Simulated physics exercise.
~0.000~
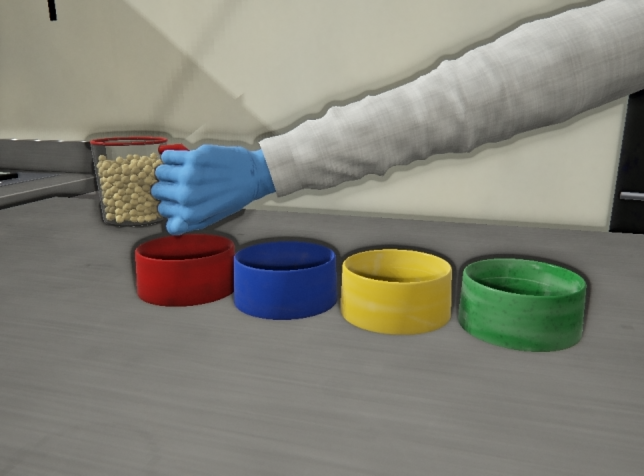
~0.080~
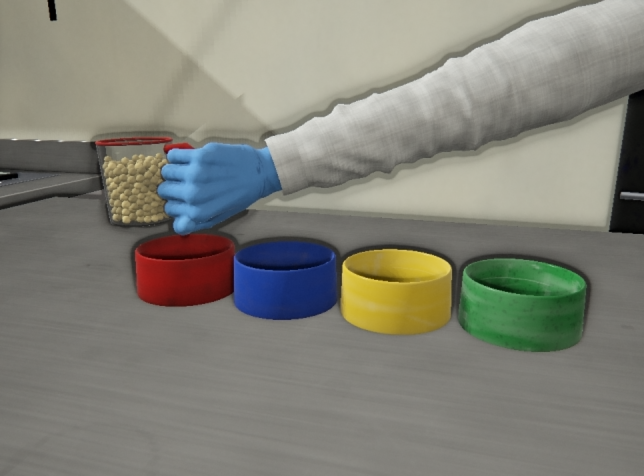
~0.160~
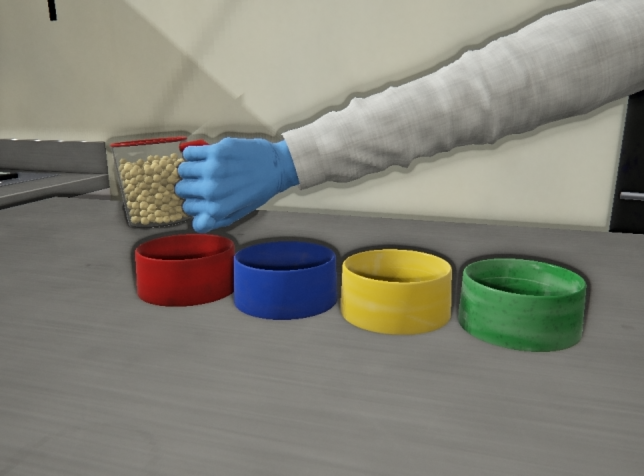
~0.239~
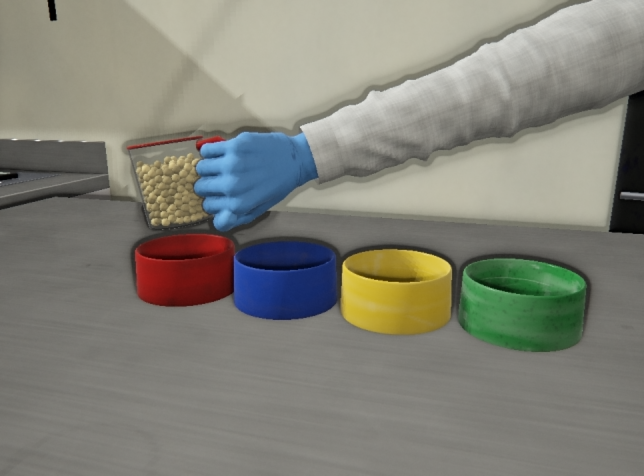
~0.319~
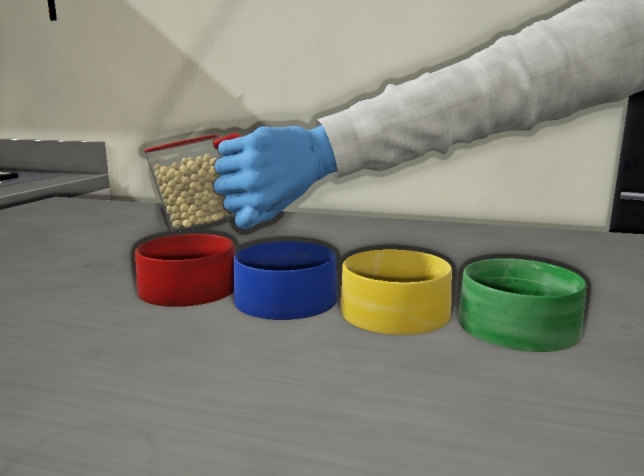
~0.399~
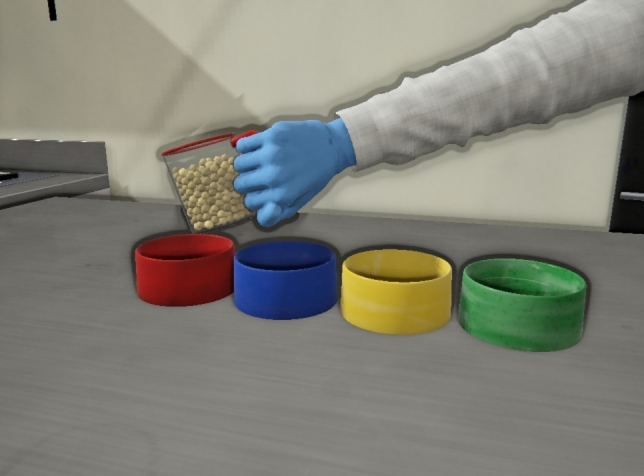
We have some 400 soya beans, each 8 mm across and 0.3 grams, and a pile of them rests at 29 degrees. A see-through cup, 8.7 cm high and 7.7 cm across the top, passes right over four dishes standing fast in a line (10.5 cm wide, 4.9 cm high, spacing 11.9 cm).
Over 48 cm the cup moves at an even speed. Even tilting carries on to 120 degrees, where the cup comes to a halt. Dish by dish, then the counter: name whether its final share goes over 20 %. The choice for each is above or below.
Red - below it, blue - below it, green - above it, yellow - below it, counter - below it.
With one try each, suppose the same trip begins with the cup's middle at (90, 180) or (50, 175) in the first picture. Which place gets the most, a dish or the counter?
The winner: Green; yellow.
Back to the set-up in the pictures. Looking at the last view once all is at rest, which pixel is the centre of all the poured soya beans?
Close to pixel (523, 303).
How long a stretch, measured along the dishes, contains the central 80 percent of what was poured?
That stretch measures near 6 centimetres.
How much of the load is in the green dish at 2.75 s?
Roughly 100 %.
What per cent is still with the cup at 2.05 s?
That would be some 95 per cent.
After 1.39 s, tilt 64 degrees; cup holds 100 %.
Then, at 2.05 s, tilt 96 degrees; cup holds 95 %, green 5 %.
After 2.75 s, tilt 120 degrees; cup holds 0 %, green 100 %.
In the end, at 3.4 s, red 0 %, blue 0 %, green 100 %, yellow 0 %, counter 0 %.
